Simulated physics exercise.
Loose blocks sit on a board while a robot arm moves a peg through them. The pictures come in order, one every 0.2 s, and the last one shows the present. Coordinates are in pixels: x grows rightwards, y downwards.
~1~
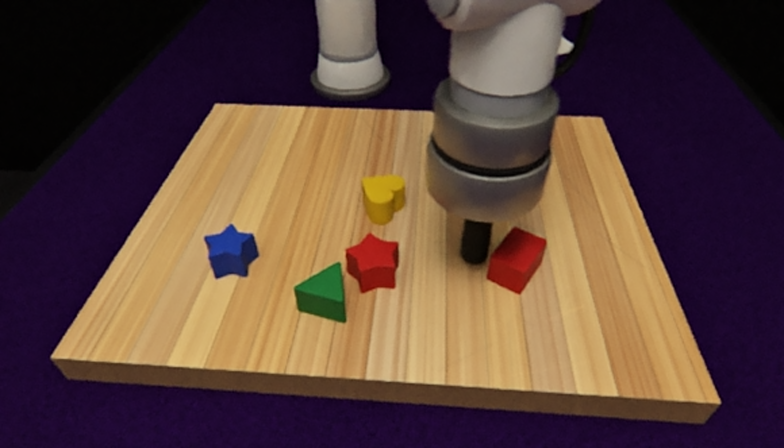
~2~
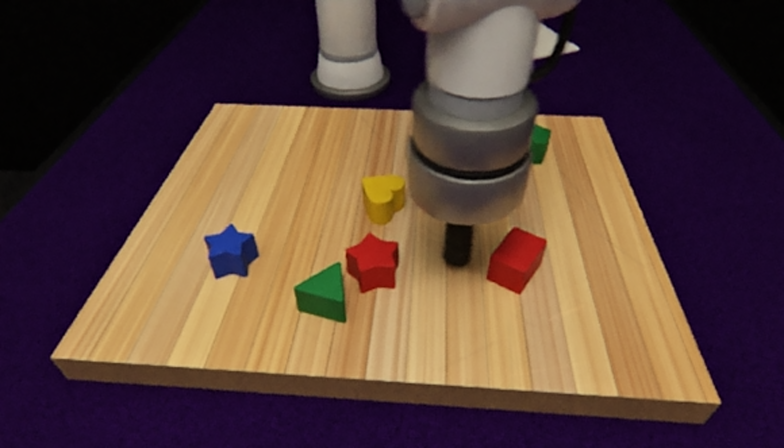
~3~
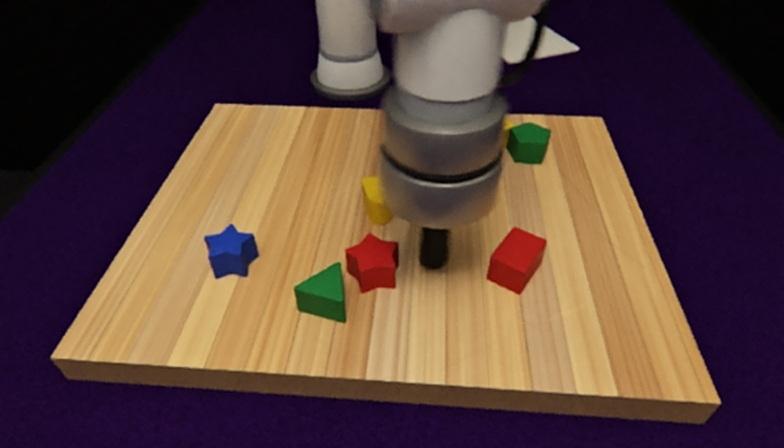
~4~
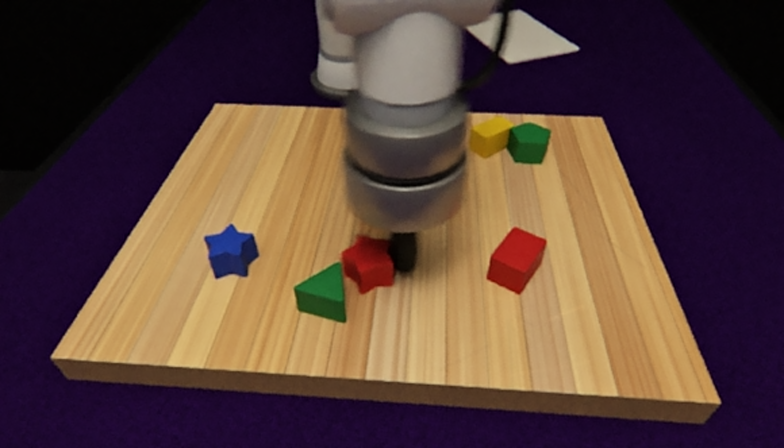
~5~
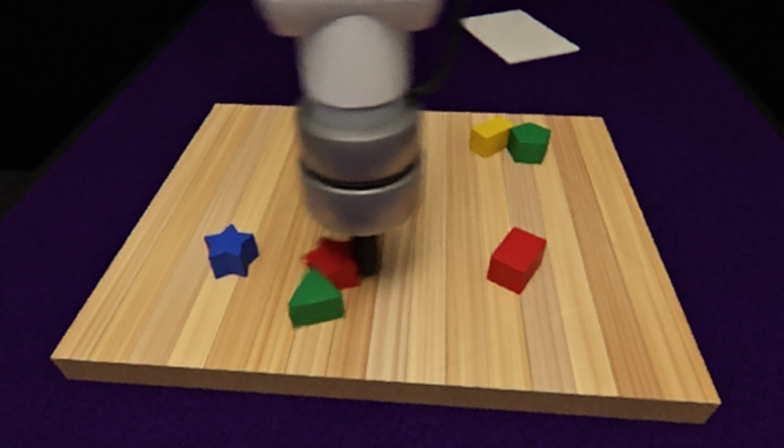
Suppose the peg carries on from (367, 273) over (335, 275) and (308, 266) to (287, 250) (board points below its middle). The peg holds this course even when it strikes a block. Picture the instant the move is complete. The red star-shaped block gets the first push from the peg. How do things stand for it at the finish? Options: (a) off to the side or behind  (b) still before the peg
My pick is a.
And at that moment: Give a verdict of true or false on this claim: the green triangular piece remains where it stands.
Answer: False.
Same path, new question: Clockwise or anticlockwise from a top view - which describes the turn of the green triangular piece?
Overhead view: Anti-clockwise.
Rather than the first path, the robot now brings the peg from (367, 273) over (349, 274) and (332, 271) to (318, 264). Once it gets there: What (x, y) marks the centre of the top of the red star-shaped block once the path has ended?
About (283, 253).
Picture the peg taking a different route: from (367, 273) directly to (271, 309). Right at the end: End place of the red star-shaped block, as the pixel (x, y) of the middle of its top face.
It sits at (259, 260).
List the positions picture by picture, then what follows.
Tip of the peg at (474, 255), middles of tops, blue star-shaped block at (227, 241), green triangular piece at (325, 283), red star-shaped block at (374, 252), yellow heart-shaped block at (382, 187), in the first picture.
Peg at (457, 258), nothing pushed, in the second picture.
Peg at (434, 261), nothing pushed, in the third picture.
Peg at (404, 264), red star-shaped block at (369, 252), in the fourth picture.
Peg at (367, 267), blue star-shaped block at (227, 241), green triangular piece at (313, 288), red star-shaped block at (332, 254), yellow heart-shaped block hidden, in the fifth picture.
What follows on the original path. Halfway along, peg at (319, 266); green triangular piece at (300, 292), turned 40° anticlockwise; red star-shaped block at (282, 254).
At the end, peg at (286, 244); blue star-shaped block at (224, 241); green triangular piece at (300, 292), turned 40° anticlockwise; red star-shaped block at (262, 251), turned 45° anticlockwise; yellow heart-shaped block unmoved.
